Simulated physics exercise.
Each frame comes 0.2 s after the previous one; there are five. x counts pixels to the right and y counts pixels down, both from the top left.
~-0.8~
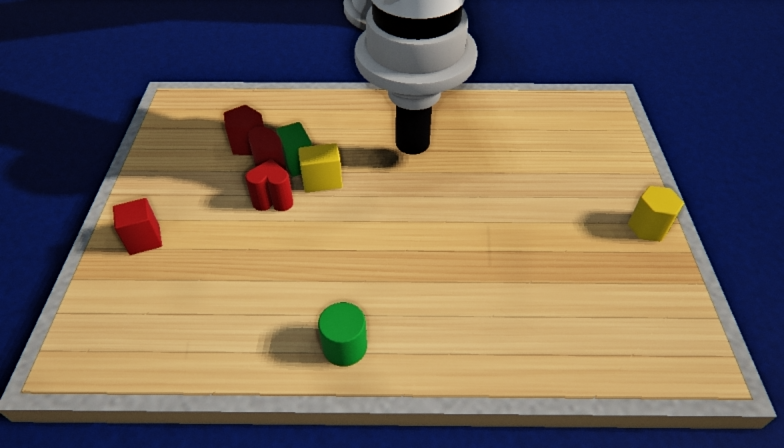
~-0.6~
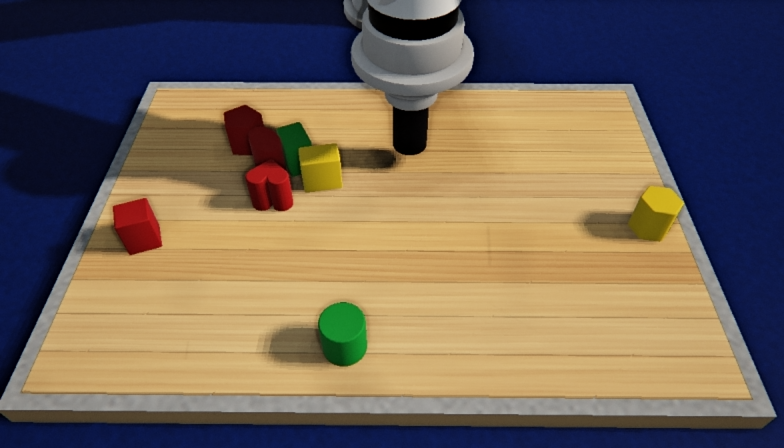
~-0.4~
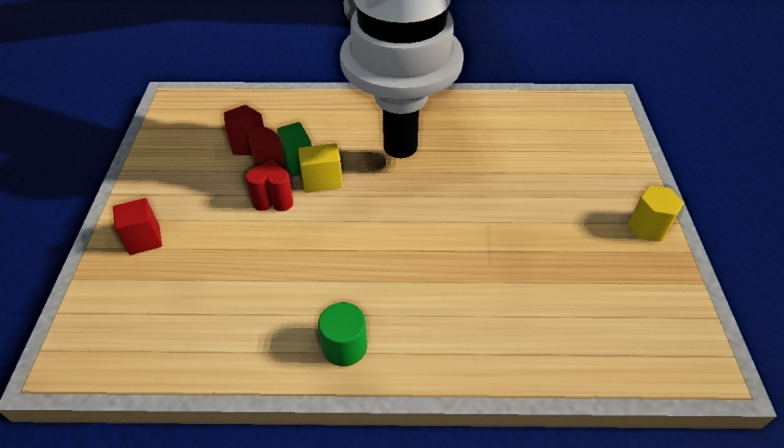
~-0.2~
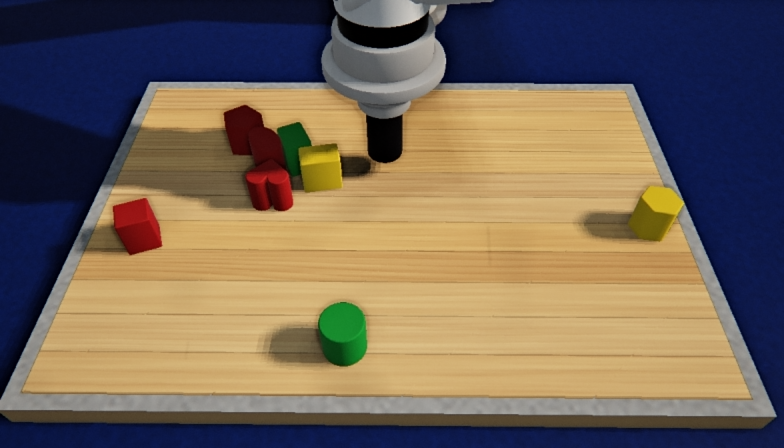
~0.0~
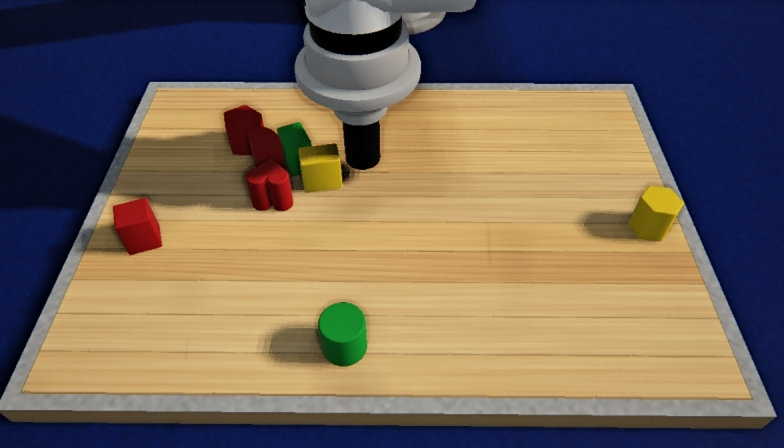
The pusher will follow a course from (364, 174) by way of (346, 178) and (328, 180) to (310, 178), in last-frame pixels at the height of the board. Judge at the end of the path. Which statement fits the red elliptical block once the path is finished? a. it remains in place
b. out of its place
Answer: A.
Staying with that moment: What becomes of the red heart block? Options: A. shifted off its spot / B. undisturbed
(A)
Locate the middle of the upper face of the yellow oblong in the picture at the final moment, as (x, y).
The top centre is at (270, 163).
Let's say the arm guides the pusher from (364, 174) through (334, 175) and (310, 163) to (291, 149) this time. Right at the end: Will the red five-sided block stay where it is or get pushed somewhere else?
It gets displaced.
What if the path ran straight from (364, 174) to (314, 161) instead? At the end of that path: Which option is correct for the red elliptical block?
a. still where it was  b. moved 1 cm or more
The answer is b.
The first path, step by step. Halfway along, pusher at (334, 165); red heart block at (261, 175); yellow oblong at (295, 158).
At the end, pusher at (308, 162); red elliptical block still; red heart block at (242, 182); green oblong at (288, 130); yellow oblong at (270, 163), turned 25° anticlockwise.
